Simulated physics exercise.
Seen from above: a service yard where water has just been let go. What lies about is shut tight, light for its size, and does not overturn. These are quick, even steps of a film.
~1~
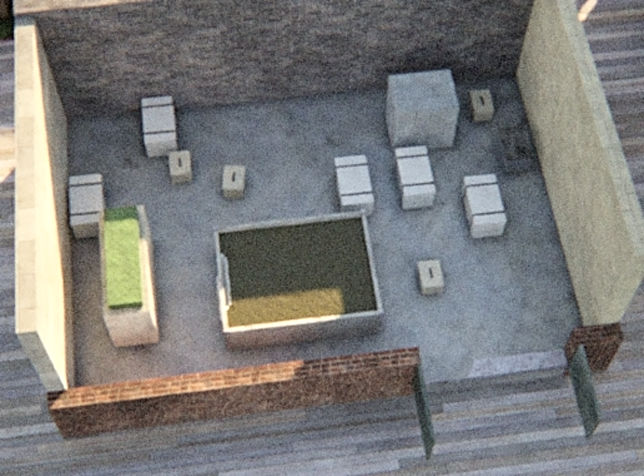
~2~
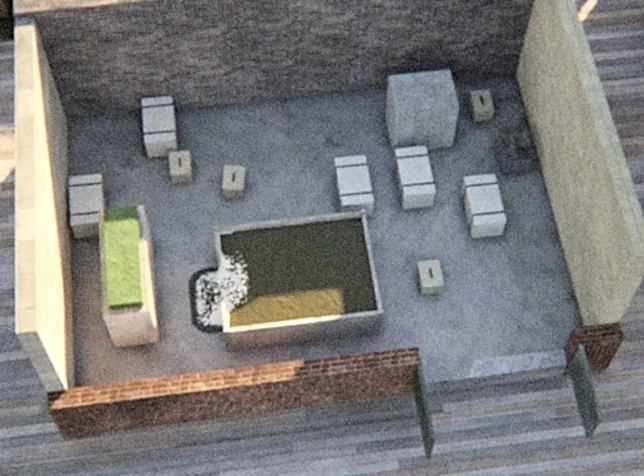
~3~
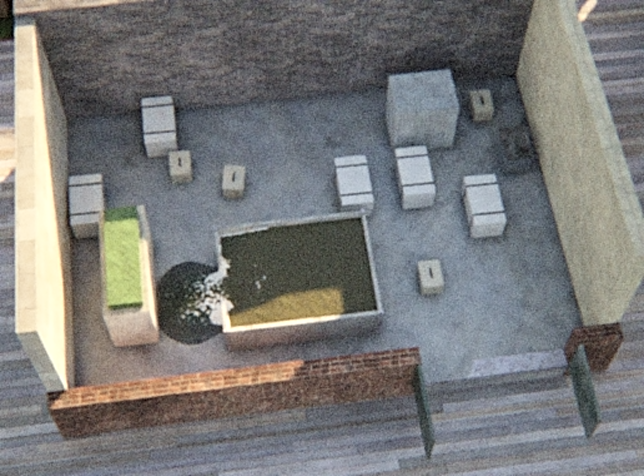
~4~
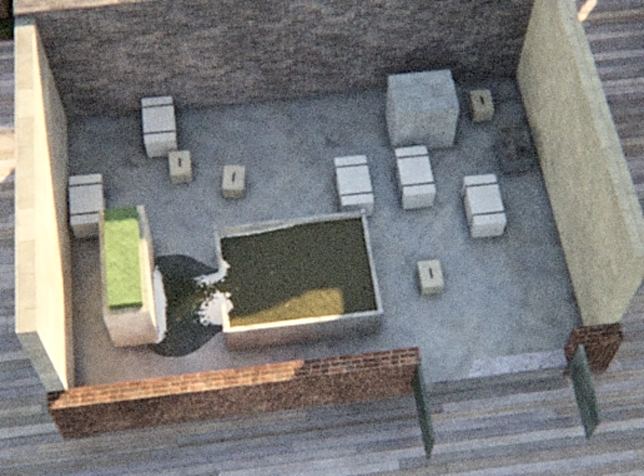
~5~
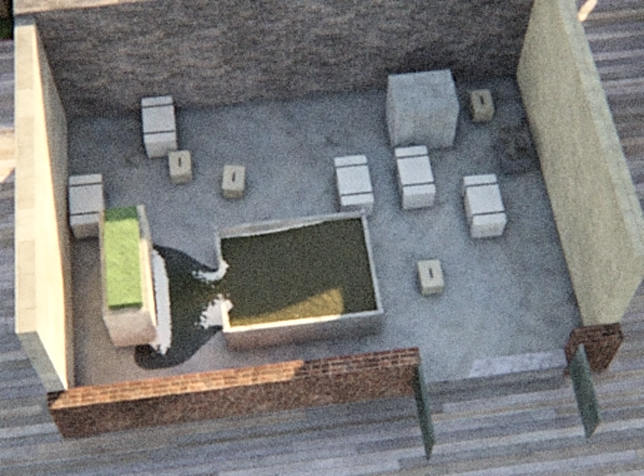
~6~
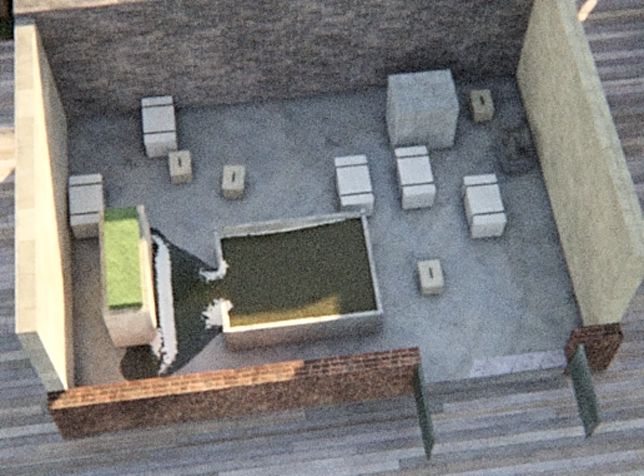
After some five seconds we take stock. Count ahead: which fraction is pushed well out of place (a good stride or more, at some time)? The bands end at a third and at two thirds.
It is under a third.
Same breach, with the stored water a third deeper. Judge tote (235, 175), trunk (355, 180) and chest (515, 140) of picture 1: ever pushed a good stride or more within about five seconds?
As listed: Moved that far, no, no.
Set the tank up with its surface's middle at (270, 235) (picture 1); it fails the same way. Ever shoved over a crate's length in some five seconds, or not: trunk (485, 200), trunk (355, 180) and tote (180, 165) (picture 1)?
As listed: Short of that, no, swept aside.
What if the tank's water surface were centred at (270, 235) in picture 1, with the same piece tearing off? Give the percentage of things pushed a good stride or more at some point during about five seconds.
Close to 30 %.
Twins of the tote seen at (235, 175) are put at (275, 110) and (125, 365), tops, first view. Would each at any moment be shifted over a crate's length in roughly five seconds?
One after the other: Pushed that far, moved that far.
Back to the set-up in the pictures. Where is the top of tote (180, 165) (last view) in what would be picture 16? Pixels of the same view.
Near (215, 131).
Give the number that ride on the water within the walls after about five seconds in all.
That makes 1.
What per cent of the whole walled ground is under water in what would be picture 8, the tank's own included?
Some 20 per cent.
A moment on, 0 of 10 are well off their spots; 0 afloat.
Next, 1 of 10 are well off their spots; 1 afloat.
Later, 2 of 10 are well off their spots; 1 afloat.
In the end, 3 of 10 are well off their spots, and 3 have been at some point; 1 afloat.
